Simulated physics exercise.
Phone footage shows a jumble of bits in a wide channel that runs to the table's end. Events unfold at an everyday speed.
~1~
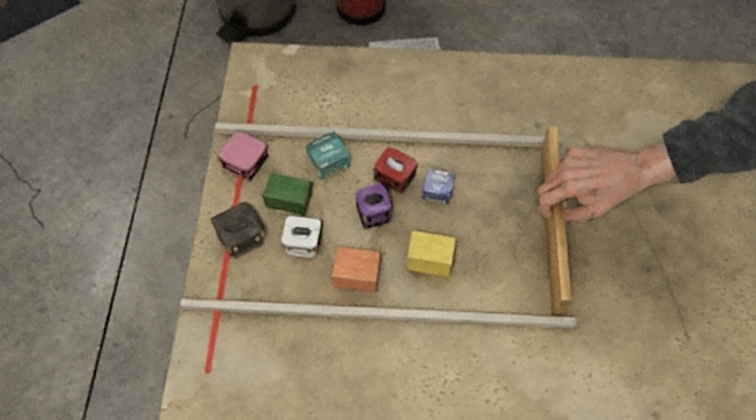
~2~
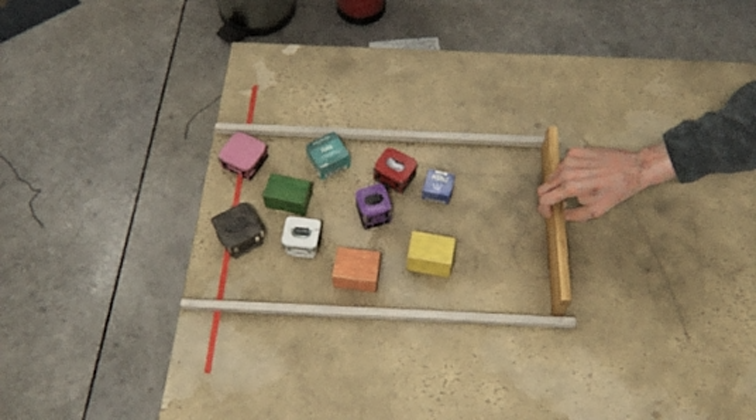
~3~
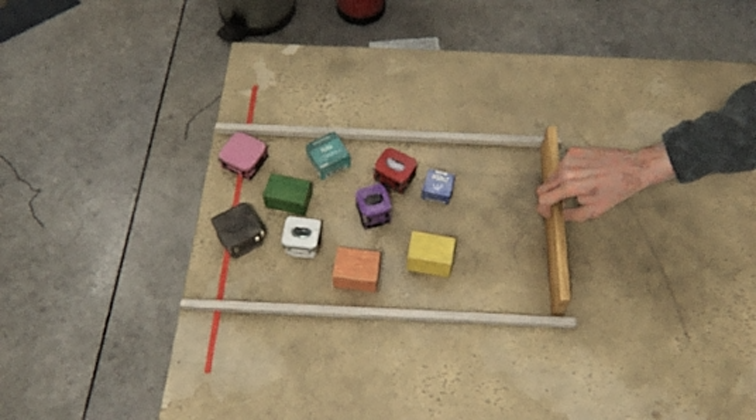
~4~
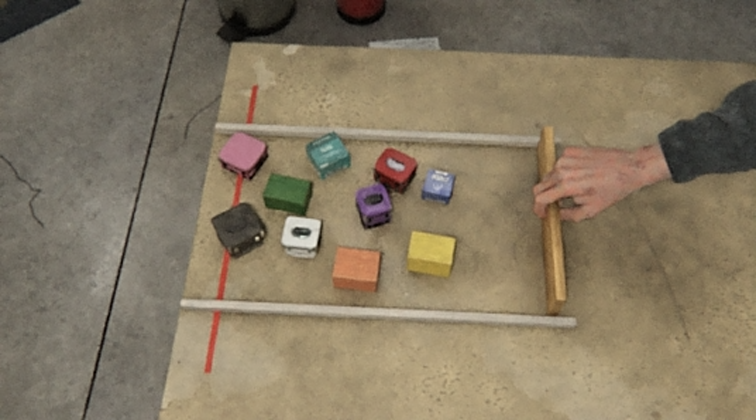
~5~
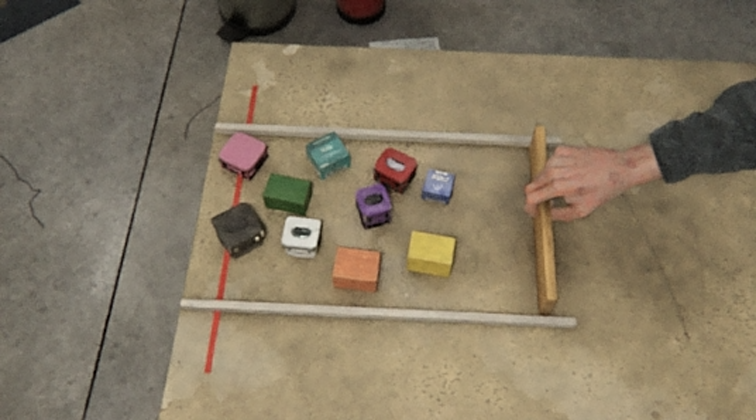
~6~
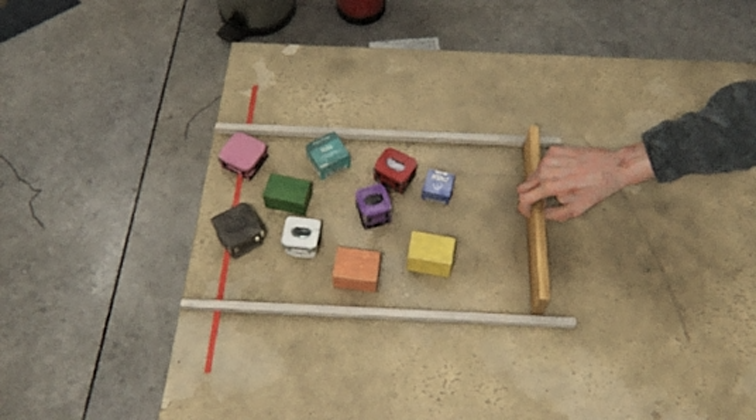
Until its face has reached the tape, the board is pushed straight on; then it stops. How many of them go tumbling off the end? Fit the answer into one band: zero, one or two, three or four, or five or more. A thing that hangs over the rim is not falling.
I would say five or more.
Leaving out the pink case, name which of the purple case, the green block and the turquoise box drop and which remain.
Purple case still up; green block down; turquoise box down.
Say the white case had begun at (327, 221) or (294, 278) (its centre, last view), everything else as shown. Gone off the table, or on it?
First: Gone; second: Gone.
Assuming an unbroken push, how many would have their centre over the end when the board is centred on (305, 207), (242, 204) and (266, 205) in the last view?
It comes out as 0, then 6, then 2.
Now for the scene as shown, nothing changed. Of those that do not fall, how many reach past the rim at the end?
The figure is 1.
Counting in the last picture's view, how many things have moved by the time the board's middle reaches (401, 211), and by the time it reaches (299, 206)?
Answer - first 6, then 10.
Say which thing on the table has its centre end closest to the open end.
The one in question is the yellow block.
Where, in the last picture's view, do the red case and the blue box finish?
(229, 145) and (224, 181), roughly.
Soon after, none off yet; pink case at rest near (244, 156); black case at rest near (238, 231); green block at rest near (288, 194).
In the end, the number that fall off is five or more; gone, orange block, turquoise box, white case, green block, black case and pink case.
